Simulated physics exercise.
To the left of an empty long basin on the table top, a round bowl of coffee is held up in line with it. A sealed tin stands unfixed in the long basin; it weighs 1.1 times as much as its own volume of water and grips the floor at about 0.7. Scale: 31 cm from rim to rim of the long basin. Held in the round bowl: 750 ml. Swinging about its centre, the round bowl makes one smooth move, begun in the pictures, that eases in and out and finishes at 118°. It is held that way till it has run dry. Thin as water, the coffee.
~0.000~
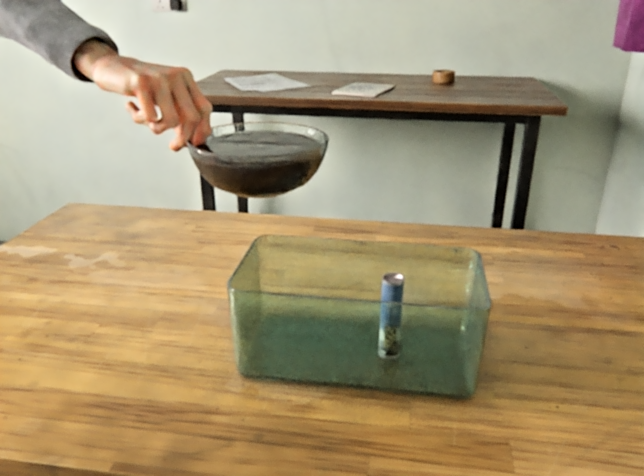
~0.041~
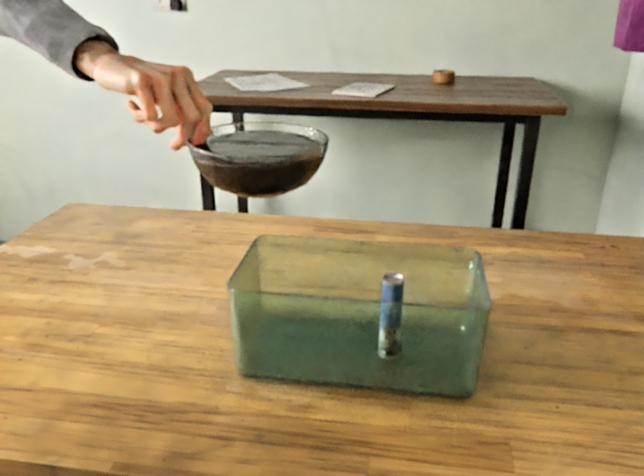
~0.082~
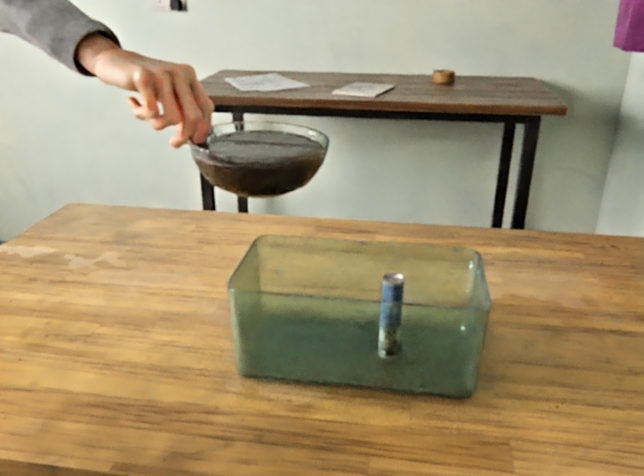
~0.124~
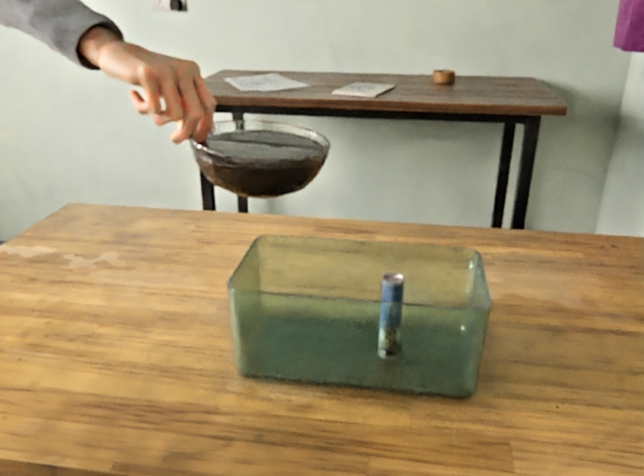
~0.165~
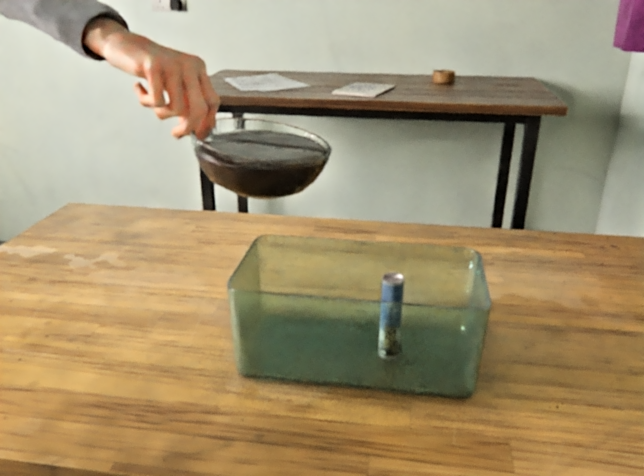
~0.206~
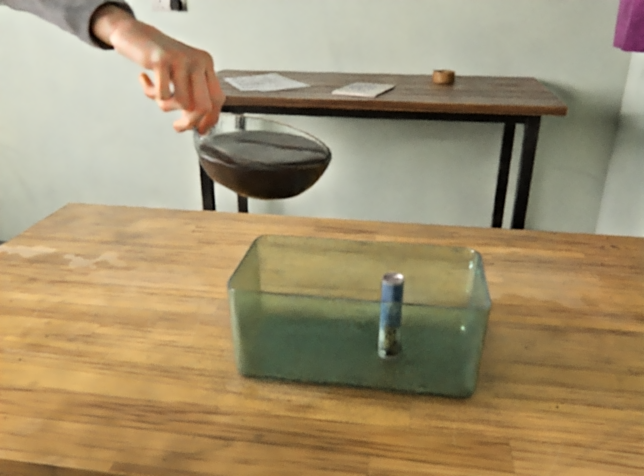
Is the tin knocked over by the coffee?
Upright.
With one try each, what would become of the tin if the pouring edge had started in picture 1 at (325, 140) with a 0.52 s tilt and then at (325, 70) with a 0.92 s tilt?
First it tips over; then it stays on its base.
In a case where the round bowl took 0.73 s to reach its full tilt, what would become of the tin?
In that case the tin overturns.
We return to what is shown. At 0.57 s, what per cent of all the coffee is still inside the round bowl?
About 16 per cent.
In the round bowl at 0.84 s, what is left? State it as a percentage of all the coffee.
I'd say some 0 per cent remains.
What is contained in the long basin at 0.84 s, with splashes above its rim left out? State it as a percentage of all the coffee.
Looks like about 100 % of the whole amount.
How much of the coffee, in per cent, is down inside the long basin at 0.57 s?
I reckon close to 42 percent of it.
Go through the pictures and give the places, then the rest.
In the first frame, it leans 0°; its right rim is at (327, 142); the coffee meets the walls at (198, 142) and (324, 147); the long basin's rim runs from (243, 261) to (484, 278); the tin's top is at (393, 281).
In the second frame, it leans 1°; its right rim is at (327, 143); the coffee meets the walls at (198, 142) and (324, 148).
In the third frame, it leans 2°; its right rim is at (328, 145); the coffee meets the walls at (199, 141) and (325, 149).
In the fourth frame, it leans 5°; its right rim is at (328, 149); the coffee meets the walls at (200, 140) and (326, 151).
In the fifth frame, it leans 9°; its right rim is at (329, 154); the coffee meets the walls at (201, 140) and (328, 152).
In the sixth frame, it leans 14°; its right rim is at (330, 160); the coffee meets the walls at (204, 139) and (330, 153).
After 0.57 s the tilt is 81° and 17 per cent is still to pour; the tin stands where it began.
After 0.84 s the tilt is 116° and 0 per cent is still to pour; the tin stands 1 cm from where it began.
After 1.12 s the tilt is 118° and 0 per cent is still to pour; the tin stands 1 cm from where it began.
After 1.42 s the tilt is 118° and 0 per cent is still to pour; the tin stands 1 cm from where it began.
In the end the tin stands 1 cm from where it began.
